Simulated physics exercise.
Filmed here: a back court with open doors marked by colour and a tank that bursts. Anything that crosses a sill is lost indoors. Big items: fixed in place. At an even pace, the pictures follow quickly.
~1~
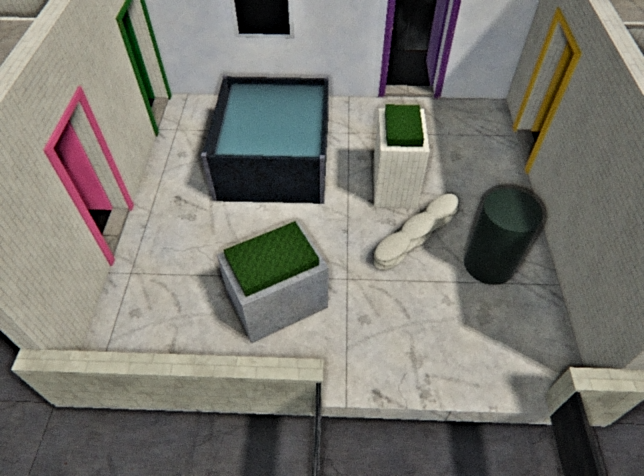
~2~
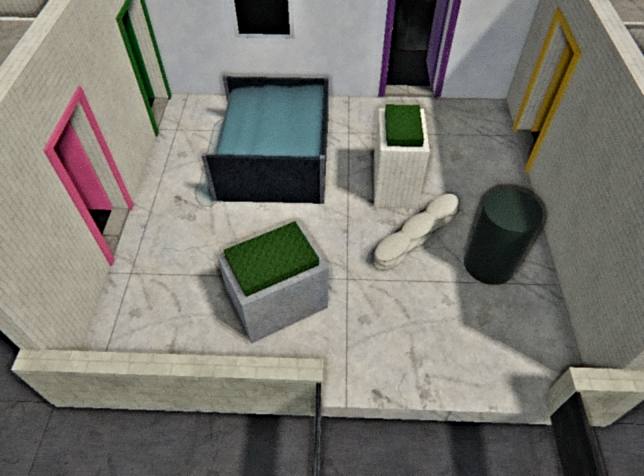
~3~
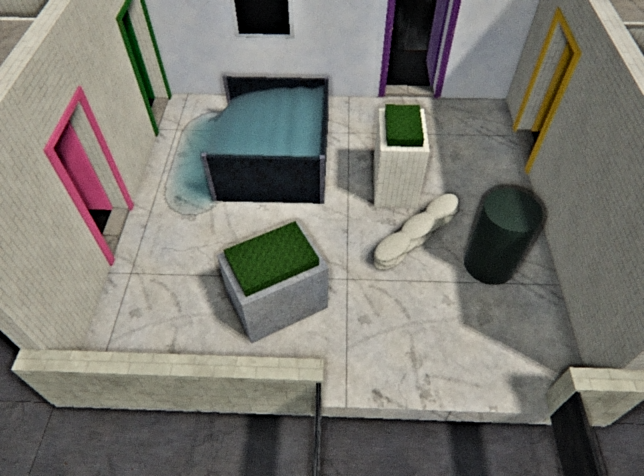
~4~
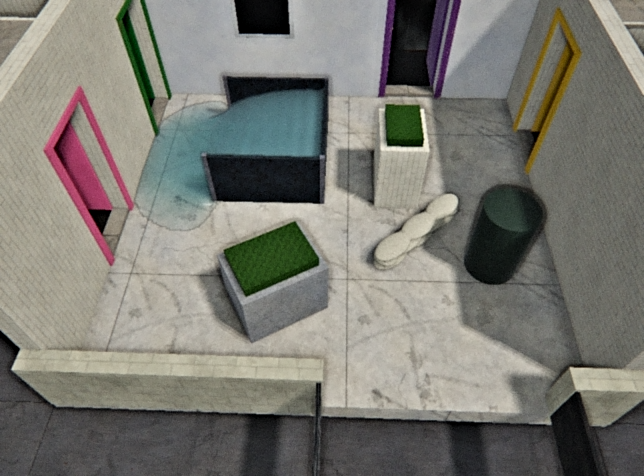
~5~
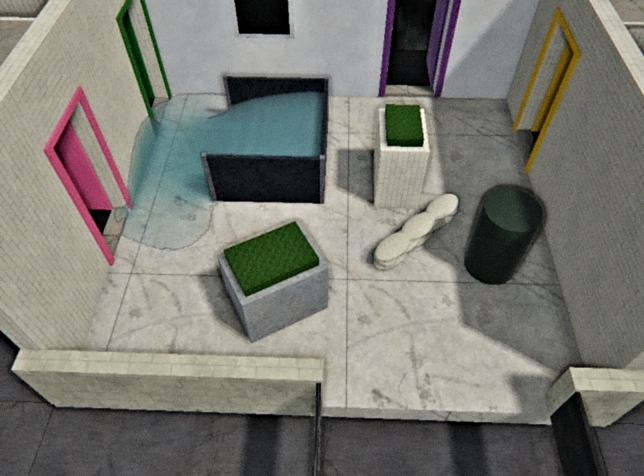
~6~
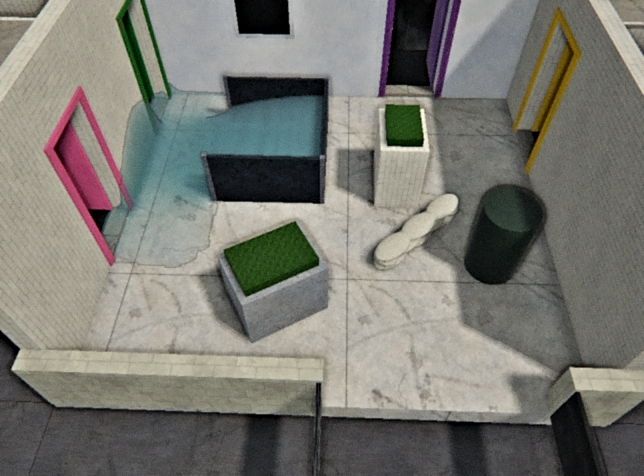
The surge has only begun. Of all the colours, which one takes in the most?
The green one.
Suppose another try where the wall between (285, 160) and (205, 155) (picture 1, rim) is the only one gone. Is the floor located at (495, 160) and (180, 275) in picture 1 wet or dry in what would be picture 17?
Well, the first point ends up unwetted, and the second one ends up swamped.
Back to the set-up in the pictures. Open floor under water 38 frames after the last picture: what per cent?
About 85 per cent.
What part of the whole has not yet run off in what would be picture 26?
78 per cent.
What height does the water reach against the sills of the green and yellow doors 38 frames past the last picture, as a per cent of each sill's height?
I reckon it's around 130 and then 90 per cent.
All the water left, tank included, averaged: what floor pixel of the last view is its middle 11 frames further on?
Around (203, 184).
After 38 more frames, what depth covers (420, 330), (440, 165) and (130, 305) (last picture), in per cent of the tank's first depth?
In that order: 4, 2 and 16 per cent.
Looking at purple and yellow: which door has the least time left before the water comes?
The purple door.
A moment on, water covers 20 % of the floor; green door a lot in, purple door not reached, yellow door not reached, pink door some in.
Next, water covers 30 % of the floor; green door a lot in, purple door not reached, yellow door not reached, pink door a lot in.
Then, water covers 60 % of the floor; green door a lot in, purple door wet at the sill, nothing in, yellow door not reached, pink door a lot in.
Later, water covers 85 % of the floor; green door a lot in, purple door wet at the sill, nothing in, yellow door a trickle in, pink door a lot in.
In the end, water covers 95 % of the floor; green door a lot in, purple door wet at the sill, nothing in, yellow door a trickle in, pink door a lot in; the green door has let in the most.
